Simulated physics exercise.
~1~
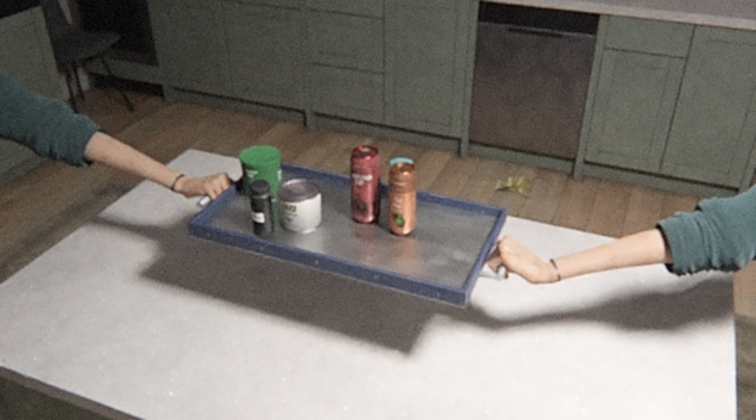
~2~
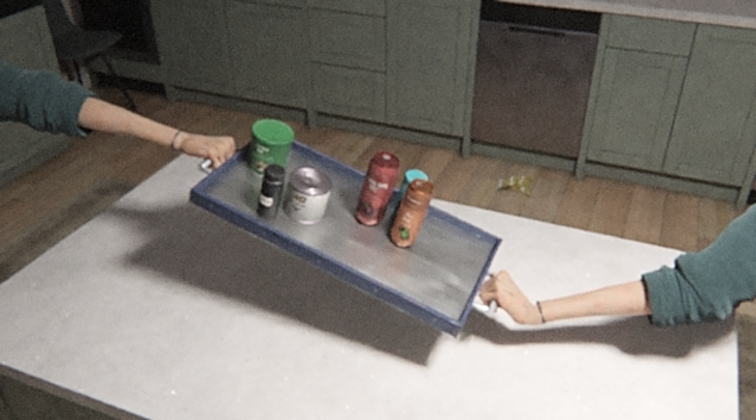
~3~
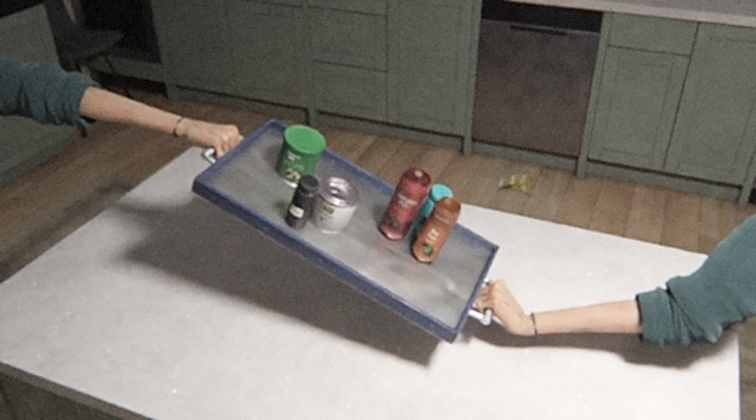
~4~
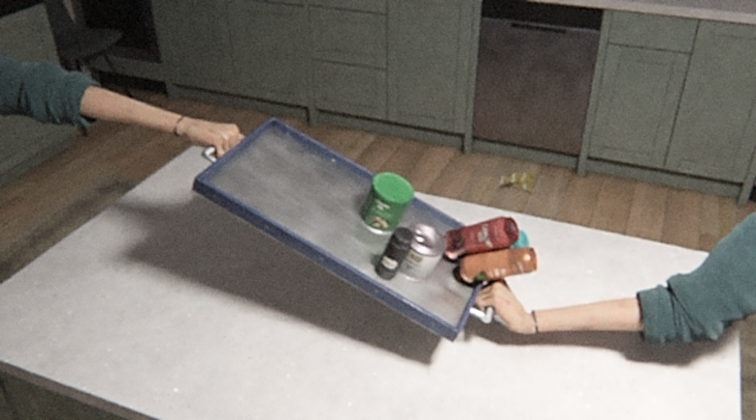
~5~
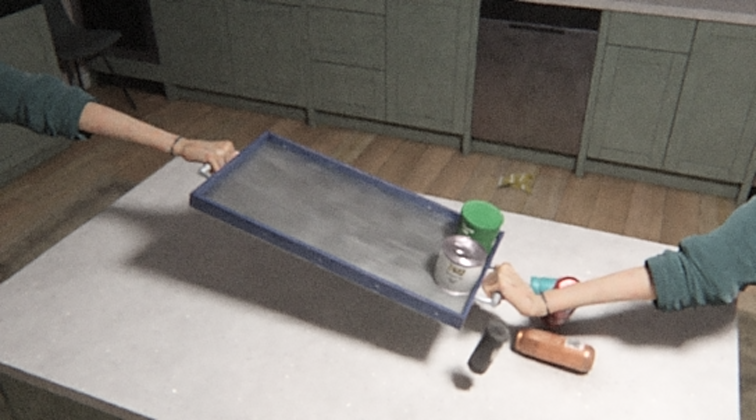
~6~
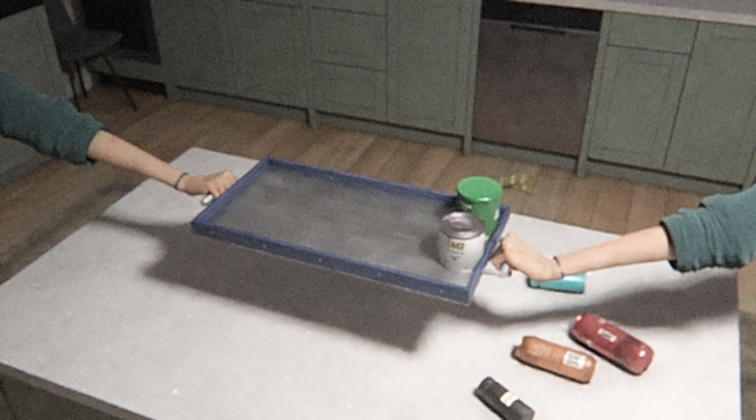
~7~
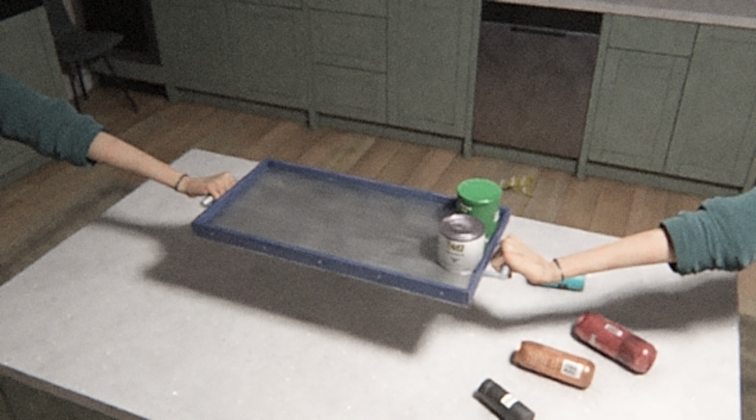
Two hands tipped a blue-rimmed tray steeply down to the right, and the cans and shakers slid across it; the orange and red cans and the turquoise and black shakers fell onto the table, while the white and green tins stayed upright as it levelled.
